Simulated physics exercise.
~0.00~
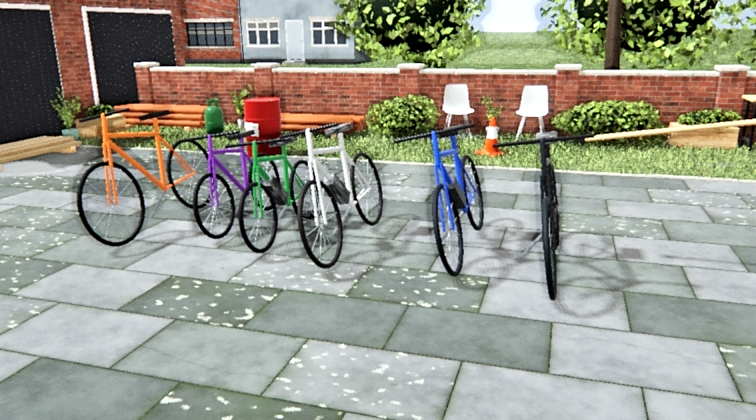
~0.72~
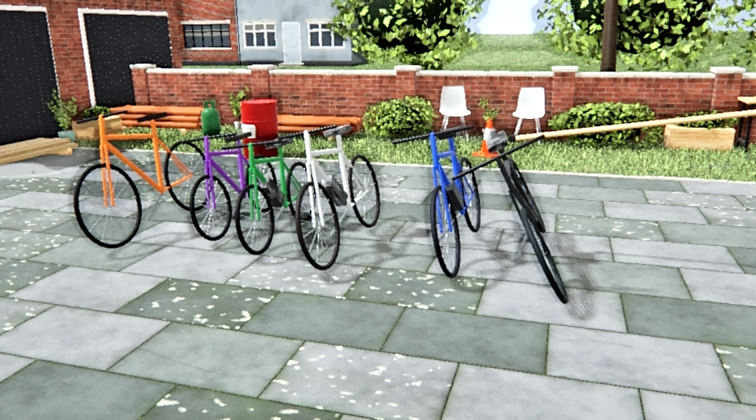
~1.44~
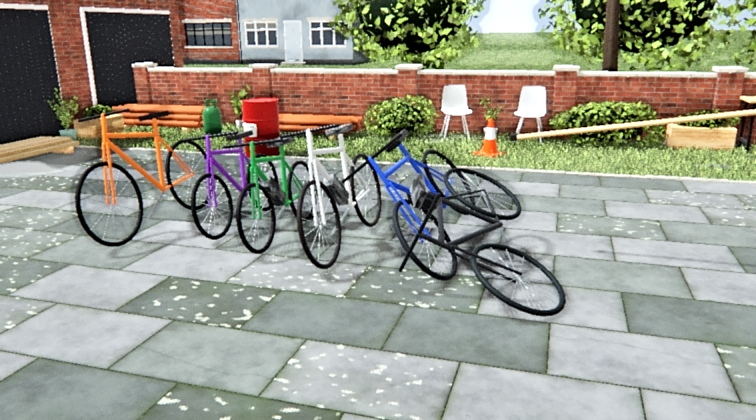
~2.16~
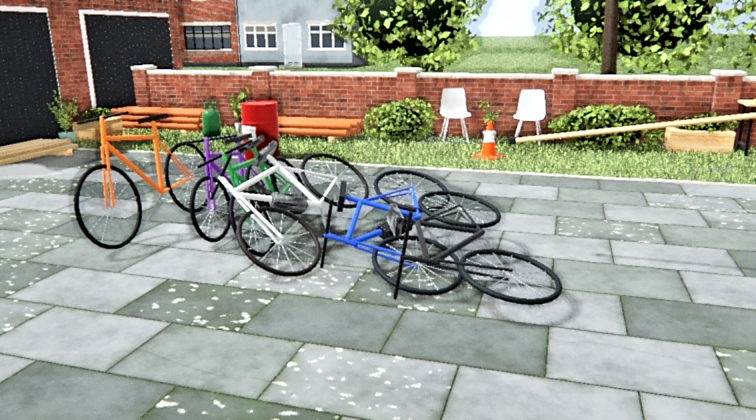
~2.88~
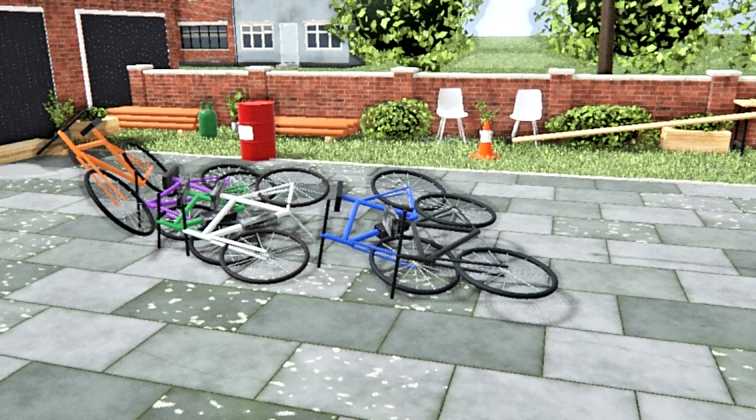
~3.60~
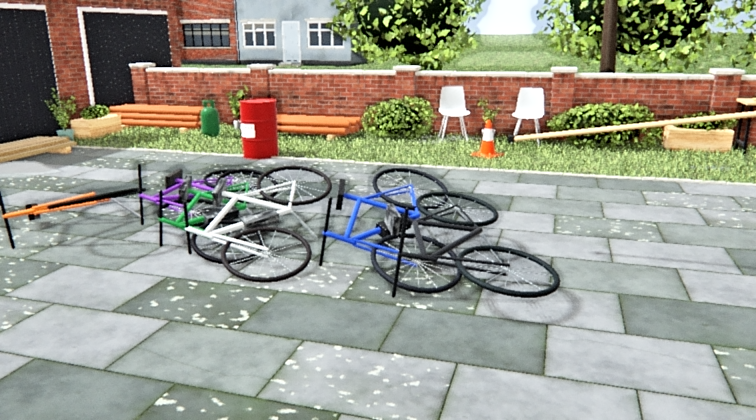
Six parked bicycles topple leftward one after another, from the black to the orange, all ending down.
